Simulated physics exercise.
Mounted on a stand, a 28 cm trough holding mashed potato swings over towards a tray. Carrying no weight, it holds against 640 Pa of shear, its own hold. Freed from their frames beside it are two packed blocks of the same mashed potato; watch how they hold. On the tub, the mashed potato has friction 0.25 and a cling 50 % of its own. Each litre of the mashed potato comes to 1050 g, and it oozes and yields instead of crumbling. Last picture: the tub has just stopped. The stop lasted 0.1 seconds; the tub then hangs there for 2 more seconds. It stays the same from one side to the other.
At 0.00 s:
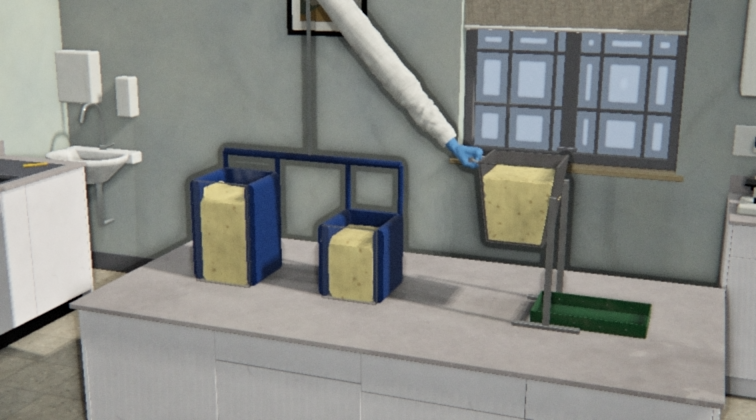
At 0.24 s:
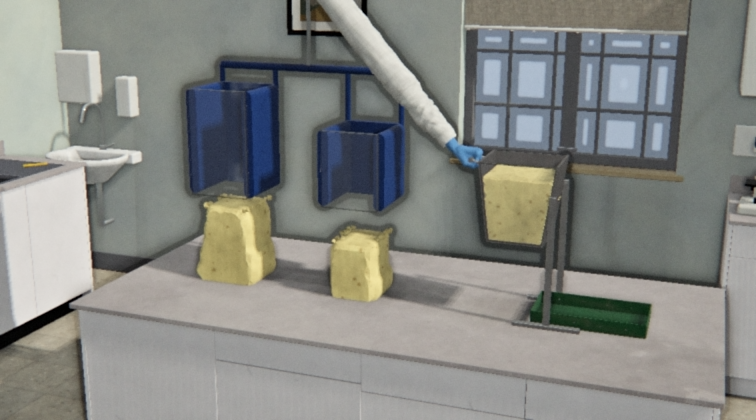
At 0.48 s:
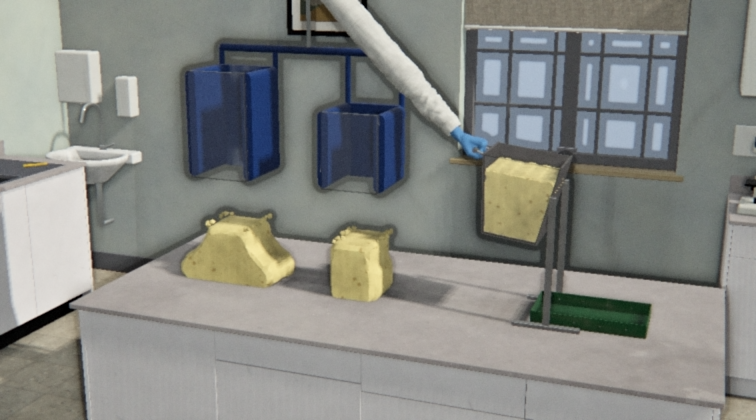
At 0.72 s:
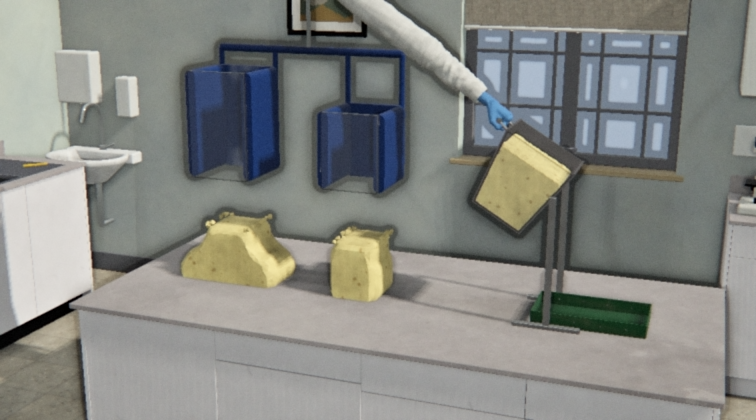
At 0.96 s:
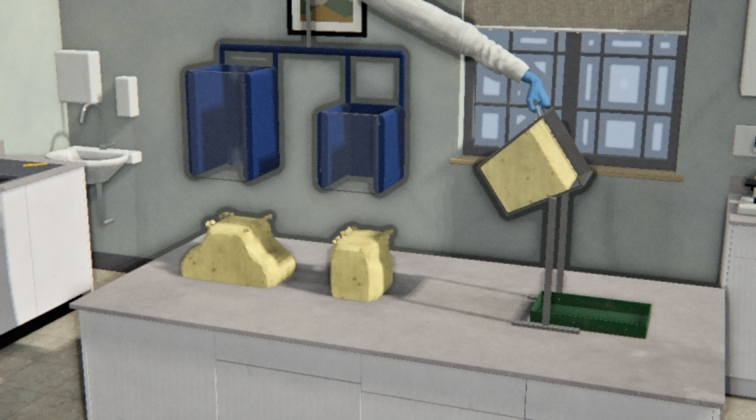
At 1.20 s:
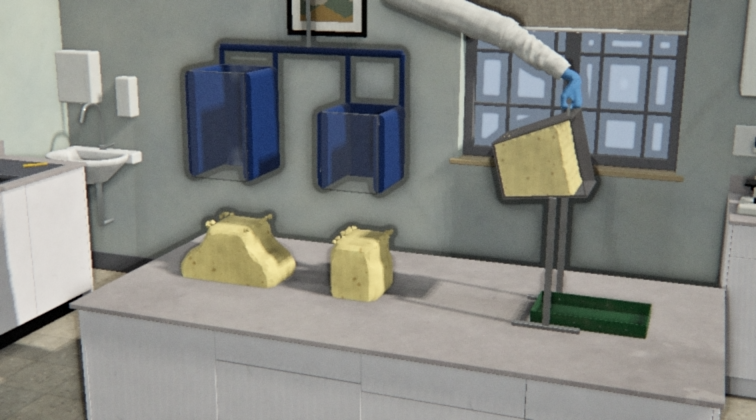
A gloved arm tilts a trough of mashed potato rightward after blue moulds lift off two blocks.
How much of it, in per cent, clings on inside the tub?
I would say close to 100 percent.
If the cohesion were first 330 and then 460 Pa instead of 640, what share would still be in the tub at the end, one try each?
85 in a hundred, followed by 100 in a hundred.
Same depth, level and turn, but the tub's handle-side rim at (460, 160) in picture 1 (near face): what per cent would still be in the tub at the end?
I'd guess around 100 per cent remains.
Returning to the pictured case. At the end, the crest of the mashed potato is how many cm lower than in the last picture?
Roughly 0 cm.
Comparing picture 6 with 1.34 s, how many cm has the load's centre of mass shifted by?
Distance: About 0 cm.
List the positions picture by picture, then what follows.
The first frame shows handle-side rim at (481, 162), tilt 0 degrees; crest of the mashed potato at (492, 178); block heights 36 cm, 24 cm (left to right).
The second frame shows handle-side rim at (481, 162), tilt 0 degrees; crest of the mashed potato at (492, 178); block heights 31 cm, 23 cm (left to right).
The third frame shows handle-side rim at (485, 154), tilt 7 degrees; crest of the mashed potato at (491, 170); block heights 23 cm, 23 cm (left to right).
The fourth frame shows handle-side rim at (509, 131), tilt 31 degrees; crest of the mashed potato at (506, 147); block heights 23 cm, 23 cm (left to right).
The fifth frame shows handle-side rim at (542, 118), tilt 56 degrees; crest of the mashed potato at (528, 131); block heights 23 cm, 23 cm (left to right).
The sixth frame shows handle-side rim at (572, 119), tilt 76 degrees; crest of the mashed potato at (553, 128); block heights 23 cm, 23 cm (left to right).
After 1.34 s, the tub is at 76 degrees and holds 100 %.
After 1.51 s, the tub is at 76 degrees and holds 100 %.
After 1.68 s, the tub is at 76 degrees and holds 100 %.
After 1.85 s, the tub is at 76 degrees and holds 100 %.
After 3.20 s, the tub is at 76 degrees and holds 100 %.
